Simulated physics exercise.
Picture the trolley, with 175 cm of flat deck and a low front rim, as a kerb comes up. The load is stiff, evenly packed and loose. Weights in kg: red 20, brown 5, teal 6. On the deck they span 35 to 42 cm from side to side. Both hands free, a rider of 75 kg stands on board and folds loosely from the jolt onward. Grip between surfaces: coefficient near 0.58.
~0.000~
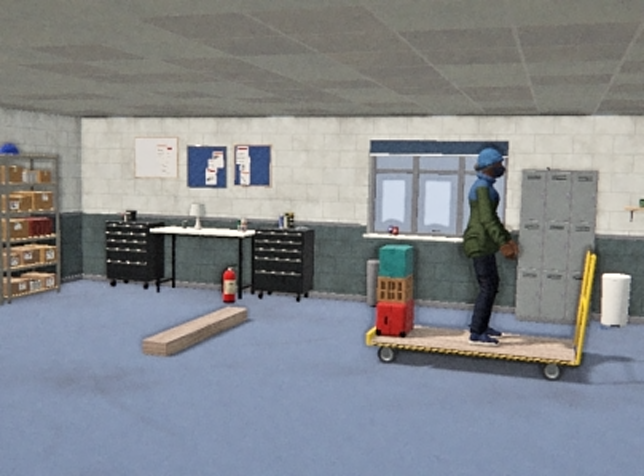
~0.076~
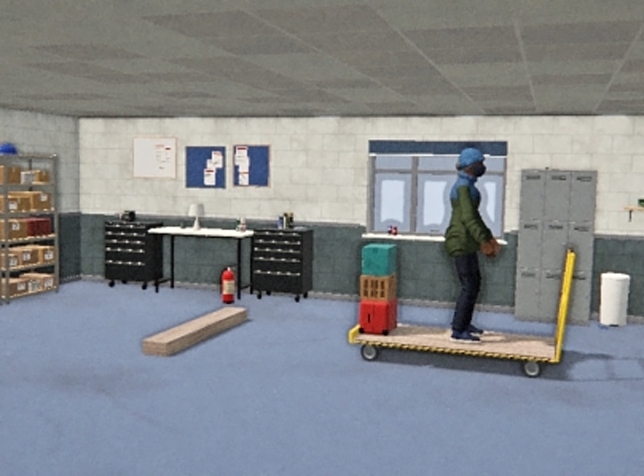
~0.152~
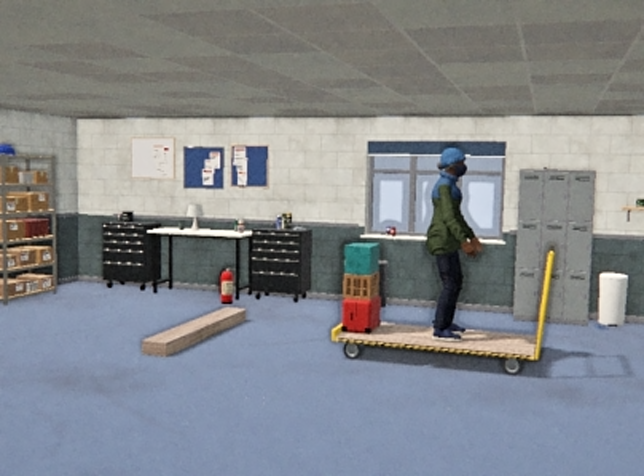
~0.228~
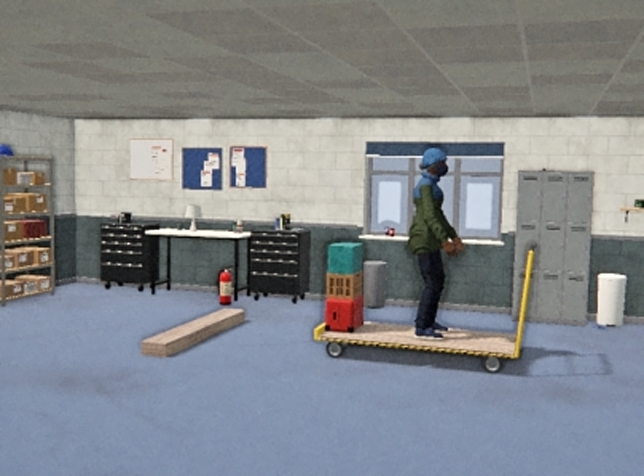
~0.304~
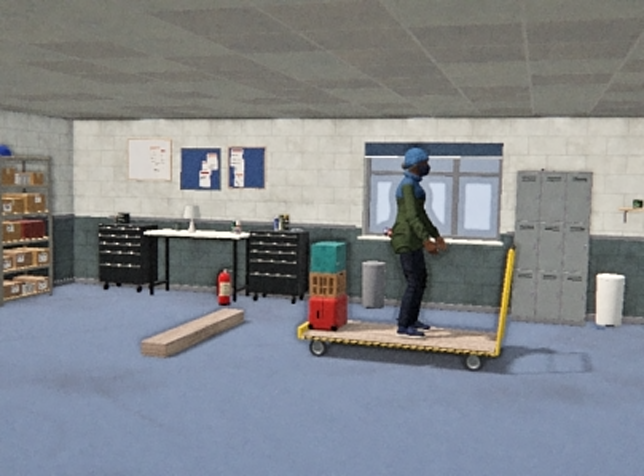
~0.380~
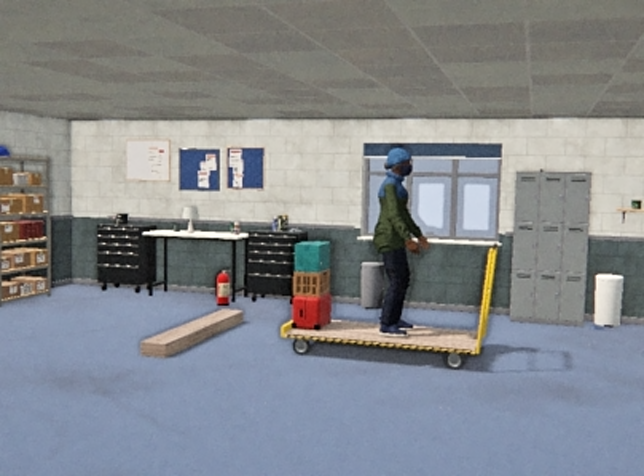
In this clip, a person in a blue cap and green jacket stands facing right on a flat trolley as it rolls steadily left across a workshop floor, carrying a stack of teal, brown and red containers at its left end.
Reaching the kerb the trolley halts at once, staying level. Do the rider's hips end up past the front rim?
Yes.
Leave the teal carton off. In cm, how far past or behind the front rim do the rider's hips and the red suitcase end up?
In that case hips 50 past, red 20 past.
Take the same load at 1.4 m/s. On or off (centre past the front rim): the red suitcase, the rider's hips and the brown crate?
In that case red on, hips on, brown off.
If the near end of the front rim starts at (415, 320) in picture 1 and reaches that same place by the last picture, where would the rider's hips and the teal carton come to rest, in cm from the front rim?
So the hips come to rest 90 cm beyond the front rim, while the teal item lands 250 cm beyond it.
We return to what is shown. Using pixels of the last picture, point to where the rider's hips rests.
(178, 316).
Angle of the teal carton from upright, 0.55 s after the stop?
I'd put the tilt near 130 degrees.
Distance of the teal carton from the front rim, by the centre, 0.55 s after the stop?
Roughly 100 cm beyond the front rim.
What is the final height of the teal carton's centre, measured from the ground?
15 cm.
Impact comes at 0.85 s.
After 1.10 s the rider's hips are 34 cm behind the rim, near (233, 250) in the last picture's view.
After 1.40 s the rider's hips are 4 cm past the rim, near (197, 275) in the last picture's view.
After 1.85 s the rider's hips are 24 cm past the rim, near (181, 293) in the last picture's view.
By 4.9 s, past the rim, brown crate, teal carton and the rider's hips; behind it, red suitcase.
